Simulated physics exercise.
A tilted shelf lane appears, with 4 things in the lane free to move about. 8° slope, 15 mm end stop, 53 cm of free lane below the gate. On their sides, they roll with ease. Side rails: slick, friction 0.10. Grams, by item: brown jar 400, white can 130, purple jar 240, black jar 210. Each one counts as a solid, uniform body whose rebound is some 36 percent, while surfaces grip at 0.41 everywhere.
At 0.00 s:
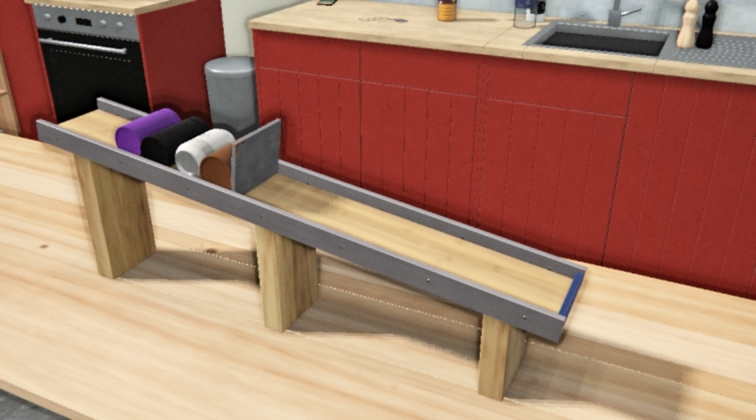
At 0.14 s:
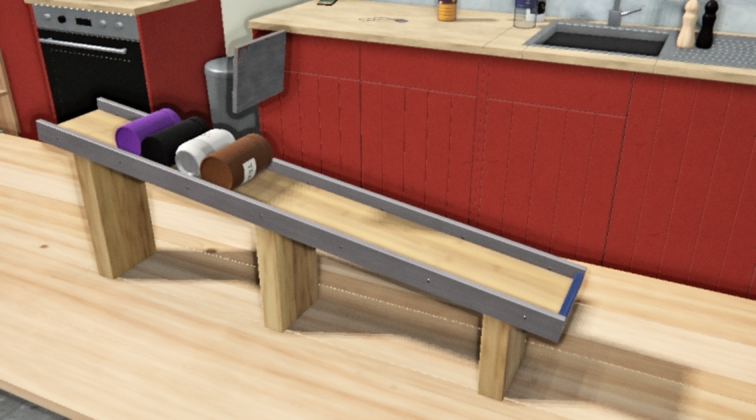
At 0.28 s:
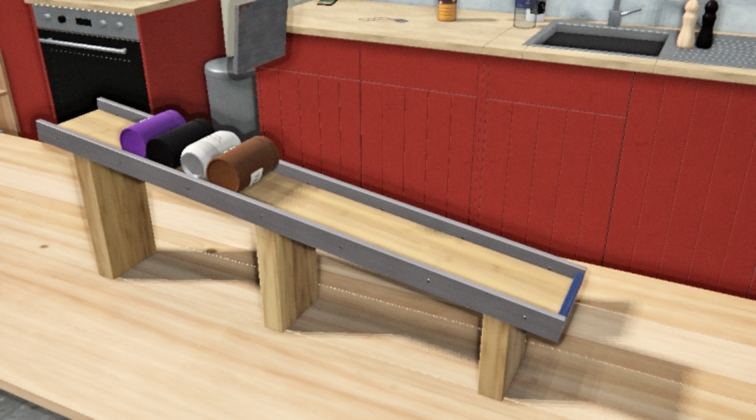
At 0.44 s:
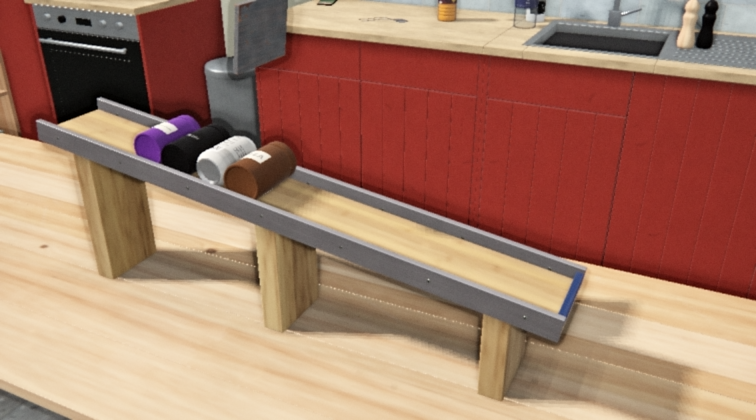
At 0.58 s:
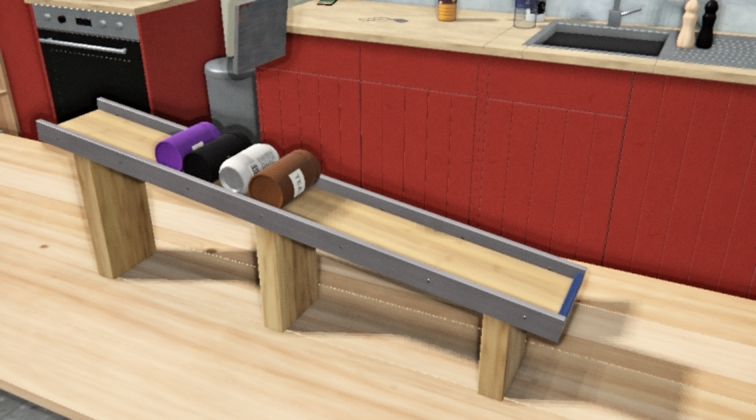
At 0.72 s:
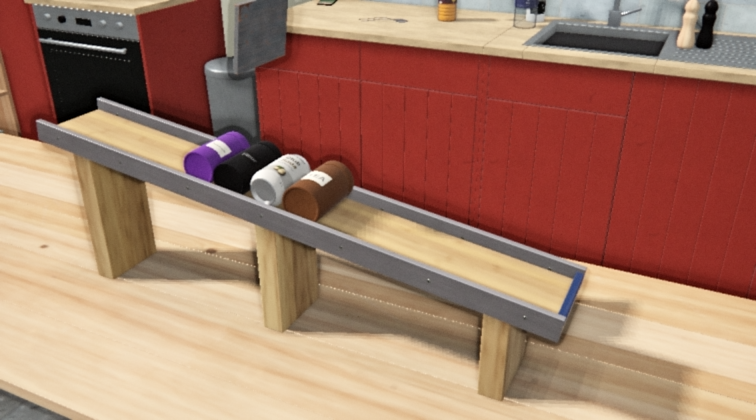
The clip opens on a sloping wooden lane with grey rails, where purple, black, white and brown cylinders lie on their sides behind a grey gate. The gate lifts up clear of the lane, and the four cylinders roll slowly down to the right in a close row, brown leading and purple last.
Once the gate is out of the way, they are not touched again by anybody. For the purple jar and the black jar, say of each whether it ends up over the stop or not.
Purple jar: No; black jar: No.
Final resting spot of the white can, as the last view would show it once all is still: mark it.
My guess is roughly (552, 277).
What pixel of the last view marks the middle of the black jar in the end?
At pixel (511, 262) or so, give or take.
By 1.12 s, leader 10 cm from the stop; purple jar near (347, 204); black jar near (387, 218).
By 2.02 s, brown jar now over the stop; purple jar at a standstill near (476, 250); black jar at a standstill near (515, 264).
When it is over (4.0 s), over the stop, brown jar; the other 3 in the lane. In the last view, purple jar near (472, 248), black jar near (511, 262).
